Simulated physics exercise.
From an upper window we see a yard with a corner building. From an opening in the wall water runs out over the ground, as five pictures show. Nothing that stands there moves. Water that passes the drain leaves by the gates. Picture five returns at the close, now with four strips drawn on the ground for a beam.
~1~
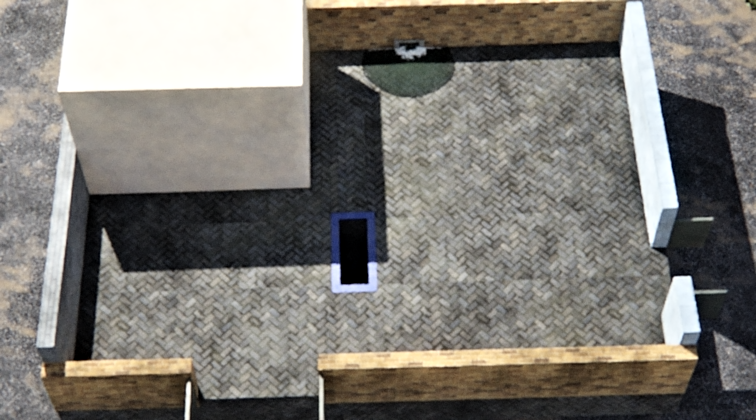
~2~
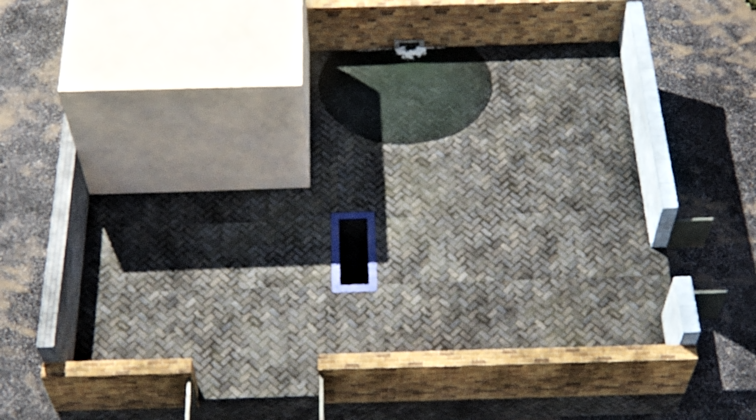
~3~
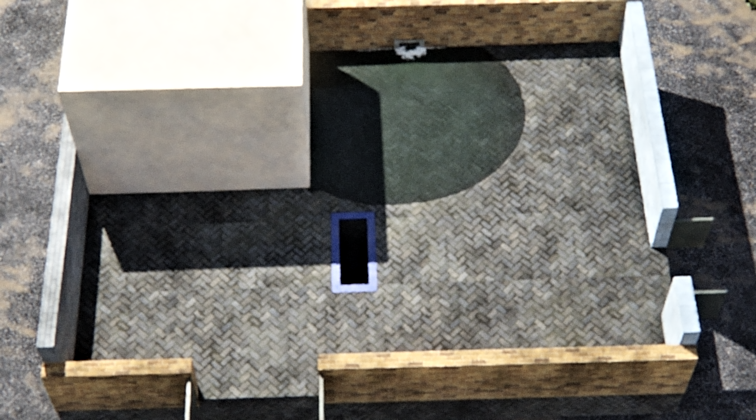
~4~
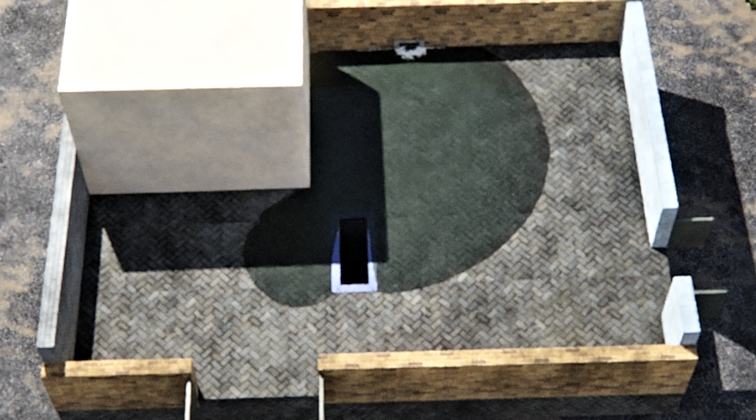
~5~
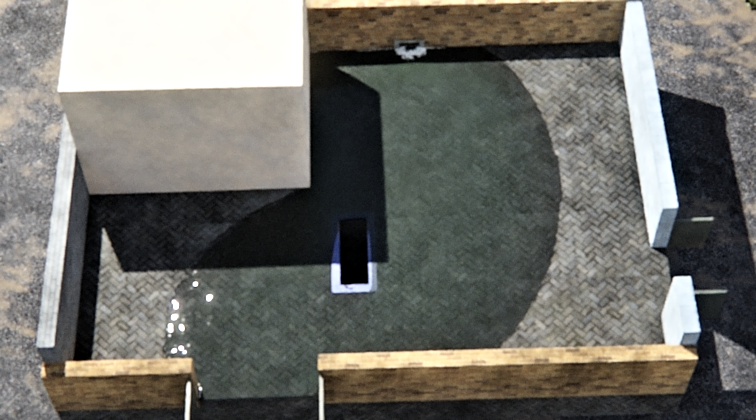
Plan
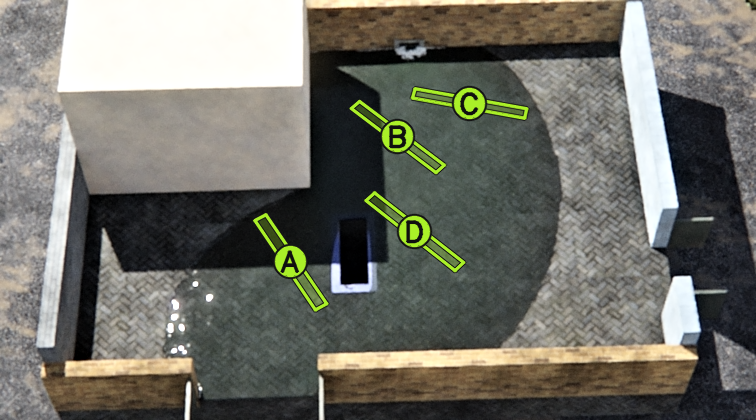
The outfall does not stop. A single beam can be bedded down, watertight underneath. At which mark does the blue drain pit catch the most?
Choose A.
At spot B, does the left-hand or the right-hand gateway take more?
The left gate.
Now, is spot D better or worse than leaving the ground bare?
Worse.
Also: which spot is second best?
Here it is spot C.
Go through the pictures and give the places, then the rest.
The first frame shows outfall at (409, 44); blue drain pit at (354, 252); open gate at (259, 383); open gate at (656, 281); 3 % of the ground under water, visible out to (432, 88); blue drain pit still dry.
In the second frame, 10 % of the ground under water, visible out to (376, 136); blue drain pit still dry.
In the third frame, 21 % of the ground under water, visible out to (375, 201); blue drain pit still dry.
In the fourth frame, 35 % of the ground under water, visible out to (308, 302); blue drain pit taking water.
In the fifth frame, 55 % of the ground under water, visible out to (188, 334); blue drain pit taking water.
In lime, A from (260, 217) to (321, 306); B from (355, 104) to (440, 168); C from (413, 93) to (525, 113); D from (370, 196) to (459, 266).
Choosing A, about 53 % of the stream goes into the blue drain pit, about 40 % out by the gates.
Choosing B, about 24 % of the stream goes into the blue drain pit, about 70 % out by the gates.
Choosing C, about 38 % of the stream goes into the blue drain pit, about 57 % out by the gates.
Choosing D, about 24 % of the stream goes into the blue drain pit, about 71 % out by the gates.
